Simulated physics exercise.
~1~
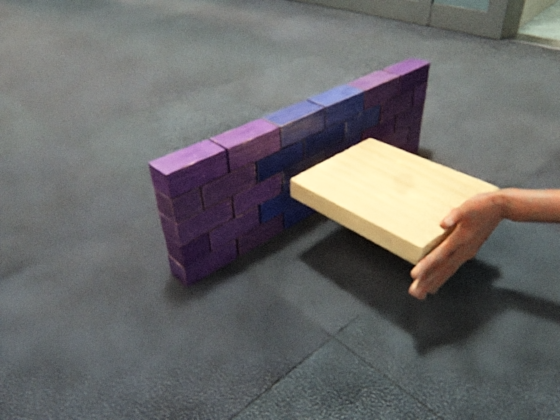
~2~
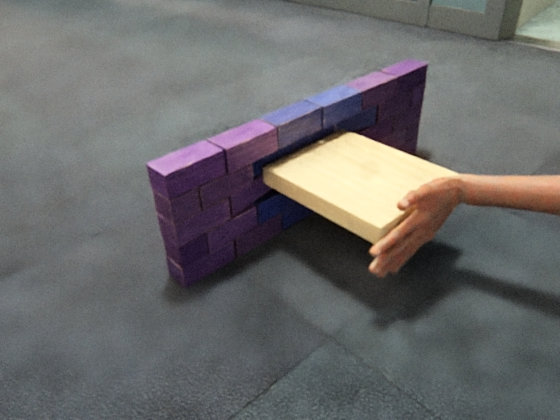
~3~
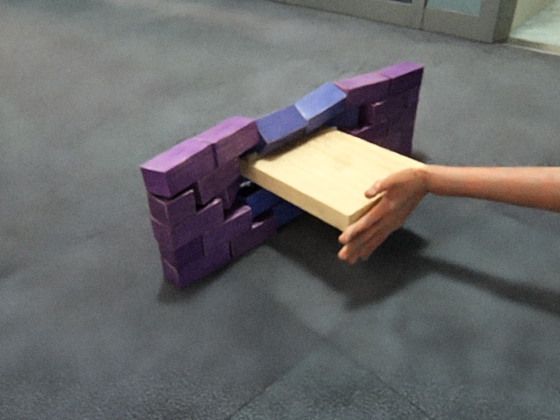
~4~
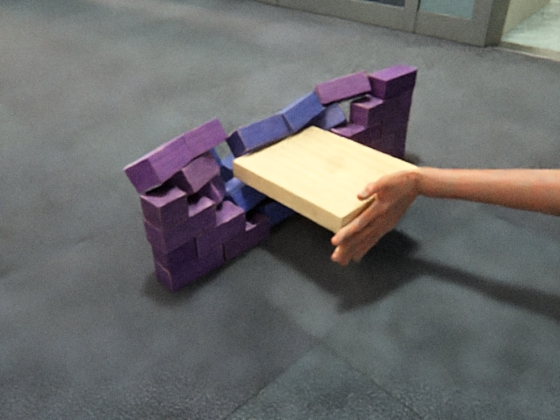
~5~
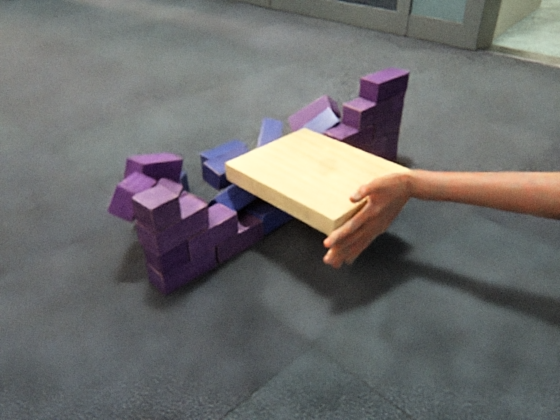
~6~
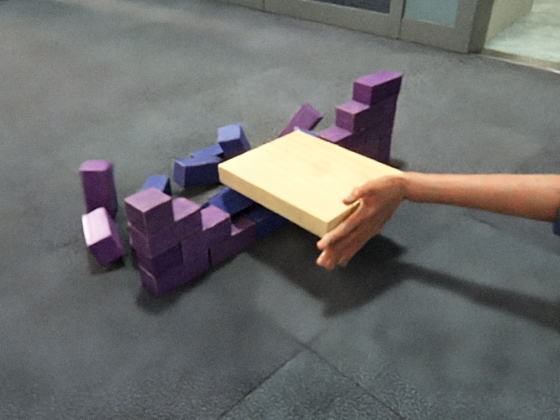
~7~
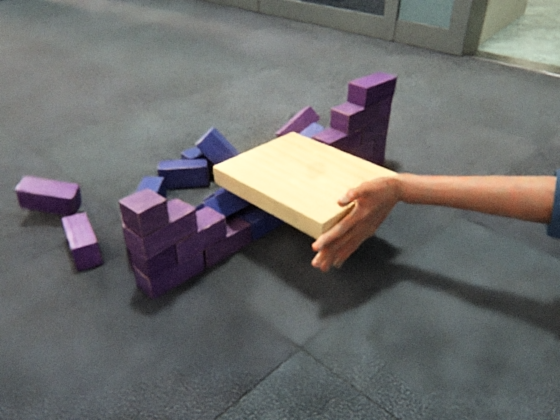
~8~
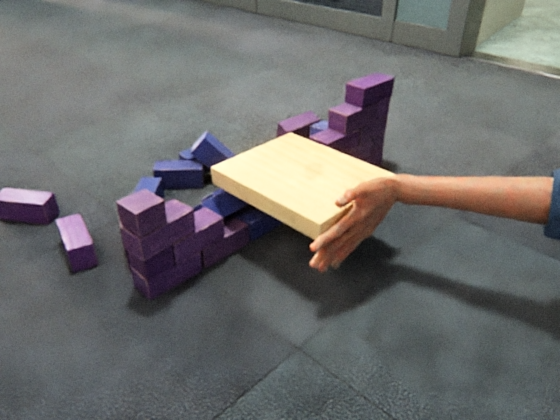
A hand pushing a pale wooden block through a purple and blue block wall, toppling its middle and leaving both ends standing.
